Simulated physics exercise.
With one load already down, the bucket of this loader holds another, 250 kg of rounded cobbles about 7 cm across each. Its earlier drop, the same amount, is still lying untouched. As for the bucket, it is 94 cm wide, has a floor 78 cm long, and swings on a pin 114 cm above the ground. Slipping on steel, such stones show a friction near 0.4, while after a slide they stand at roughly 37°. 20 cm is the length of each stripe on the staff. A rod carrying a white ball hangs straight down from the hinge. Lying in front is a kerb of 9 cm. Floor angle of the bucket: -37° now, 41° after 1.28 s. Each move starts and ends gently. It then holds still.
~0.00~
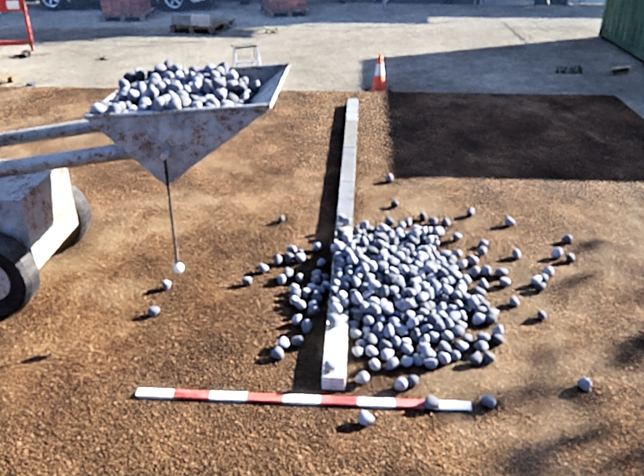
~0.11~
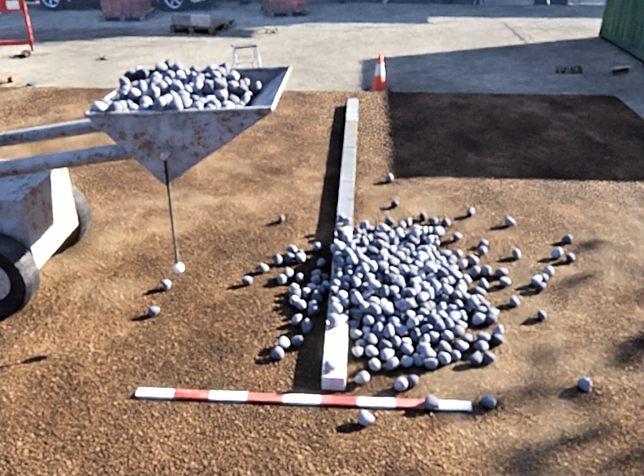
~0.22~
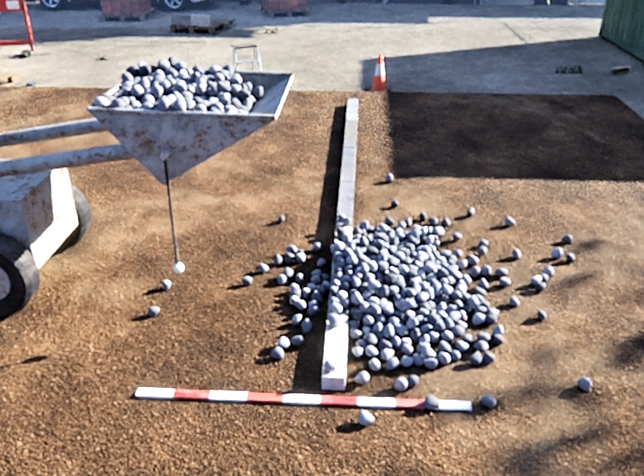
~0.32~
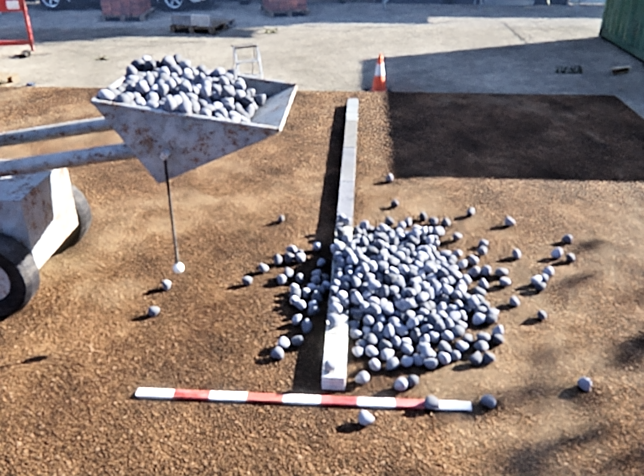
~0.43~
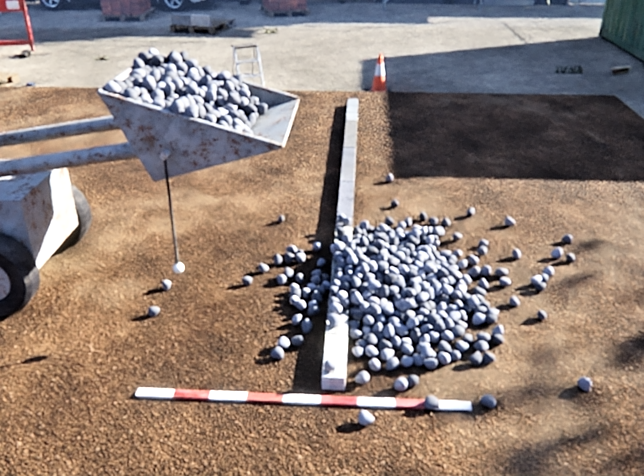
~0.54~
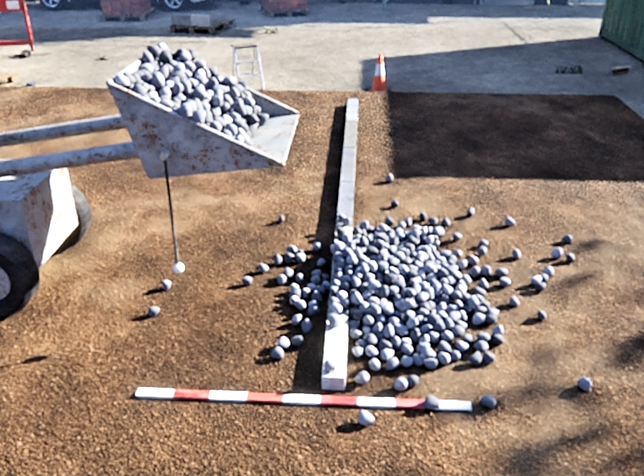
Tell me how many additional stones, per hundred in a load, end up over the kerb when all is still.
Some 13 in every hundred.
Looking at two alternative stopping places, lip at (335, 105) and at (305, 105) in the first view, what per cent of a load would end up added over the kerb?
Case one about 70 %, case two about 35 %.
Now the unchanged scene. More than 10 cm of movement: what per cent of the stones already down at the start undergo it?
Near 5 per cent, I reckon.
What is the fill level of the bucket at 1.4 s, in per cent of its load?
Reading: Near 35 % of the load.
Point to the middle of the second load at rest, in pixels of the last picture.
Around (310, 271) in the last picture.
After 1.0 s the floor is at 29°; in per cent of one load, 98 in the bucket, 16 on this side of the kerb, 87 over the kerb; the foremost stones are at (573, 284).
After 1.4 s the floor is at 41°; in per cent of one load, 37 in the bucket, 76 on this side of the kerb, 87 over the kerb; the foremost stones are at (573, 284).
After 1.7 s the floor is at 41°; in per cent of one load, 0 in the bucket, 106 on this side of the kerb, 94 over the kerb; the foremost stones are at (573, 284).
After 4.1 s the floor is at 41°; in per cent of one load, 0 in the bucket, 100 on this side of the kerb, 100 over the kerb; the foremost stones are at (573, 284). Net gain over the kerb, 13.
